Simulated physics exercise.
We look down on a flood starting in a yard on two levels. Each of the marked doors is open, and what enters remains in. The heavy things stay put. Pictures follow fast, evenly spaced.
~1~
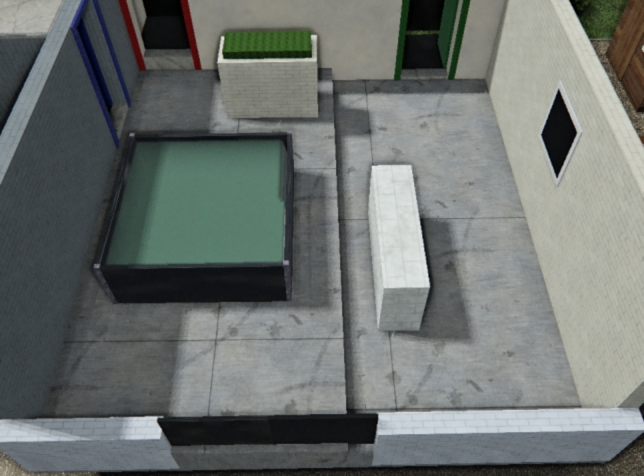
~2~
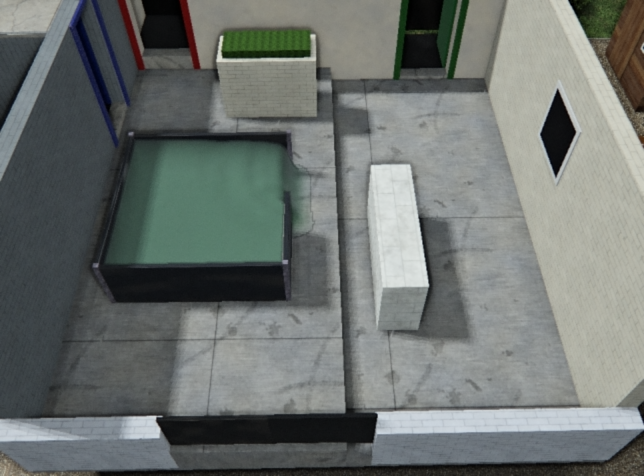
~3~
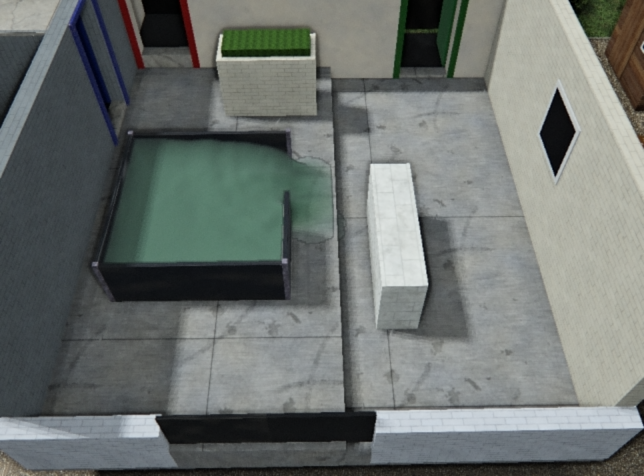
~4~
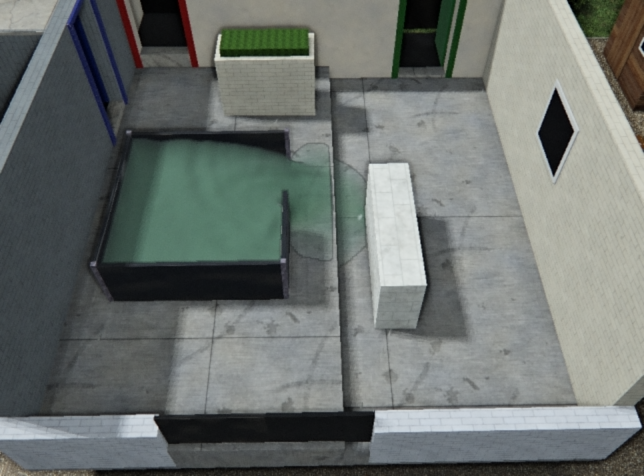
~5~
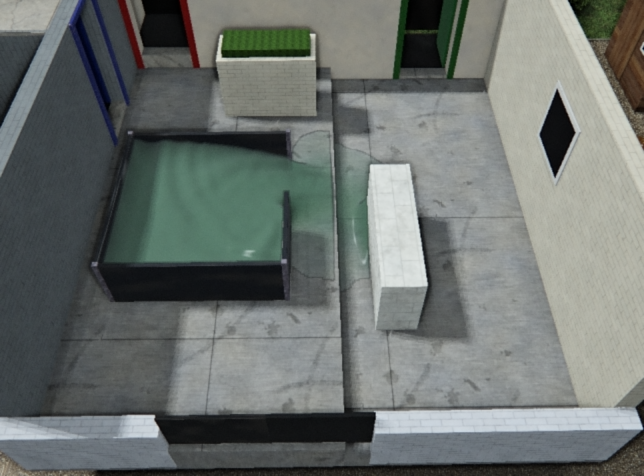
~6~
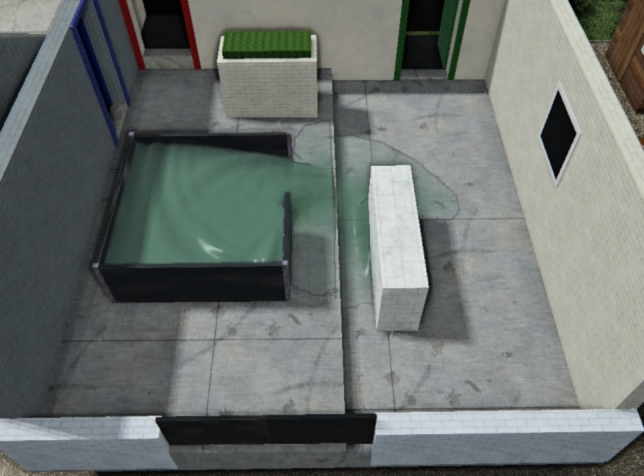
A large dark-walled tank of green water sat still in a walled yard, then water poured from its right side, spread across the grey floor, reached the white block and flowed around behind it.
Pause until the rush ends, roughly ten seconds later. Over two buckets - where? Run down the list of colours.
The red door will respect the limit, the blue door will respect the limit, the green door will break the limit.
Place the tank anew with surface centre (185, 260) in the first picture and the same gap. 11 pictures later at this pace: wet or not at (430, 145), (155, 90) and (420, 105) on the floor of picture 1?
I'd call them watered, still dry and watered, in the order asked.
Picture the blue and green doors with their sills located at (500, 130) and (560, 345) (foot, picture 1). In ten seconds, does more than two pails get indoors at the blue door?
Blue door tops the limit.
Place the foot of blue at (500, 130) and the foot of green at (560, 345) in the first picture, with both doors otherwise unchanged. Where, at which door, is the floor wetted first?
Answer: The blue one.
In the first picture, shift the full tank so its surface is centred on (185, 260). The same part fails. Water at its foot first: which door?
I'd pick the green door.
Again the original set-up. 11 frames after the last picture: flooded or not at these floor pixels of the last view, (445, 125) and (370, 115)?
Point one: Swamped. Point two: Swamped.
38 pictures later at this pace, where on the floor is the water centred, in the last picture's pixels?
The water's centre sits above (371, 226).
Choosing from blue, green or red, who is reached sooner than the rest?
From the pictures, my answer is the one in green.
A moment on, water covers 25 % of the floor; the red door not reached, the blue door not reached, the green door not reached.
Next, water covers 40 % of the floor; the red door not reached, the blue door not reached, the green door wet at the sill, nothing in.
Then, water covers 50 % of the floor; the red door not reached, the blue door not reached, the green door over two buckets in.
Later, water covers 55 % of the floor; the red door not reached, the blue door not reached, the green door far over two buckets in.
In the end, water covers 55 % of the floor; the red door not reached, the blue door not reached, the green door far over two buckets in.
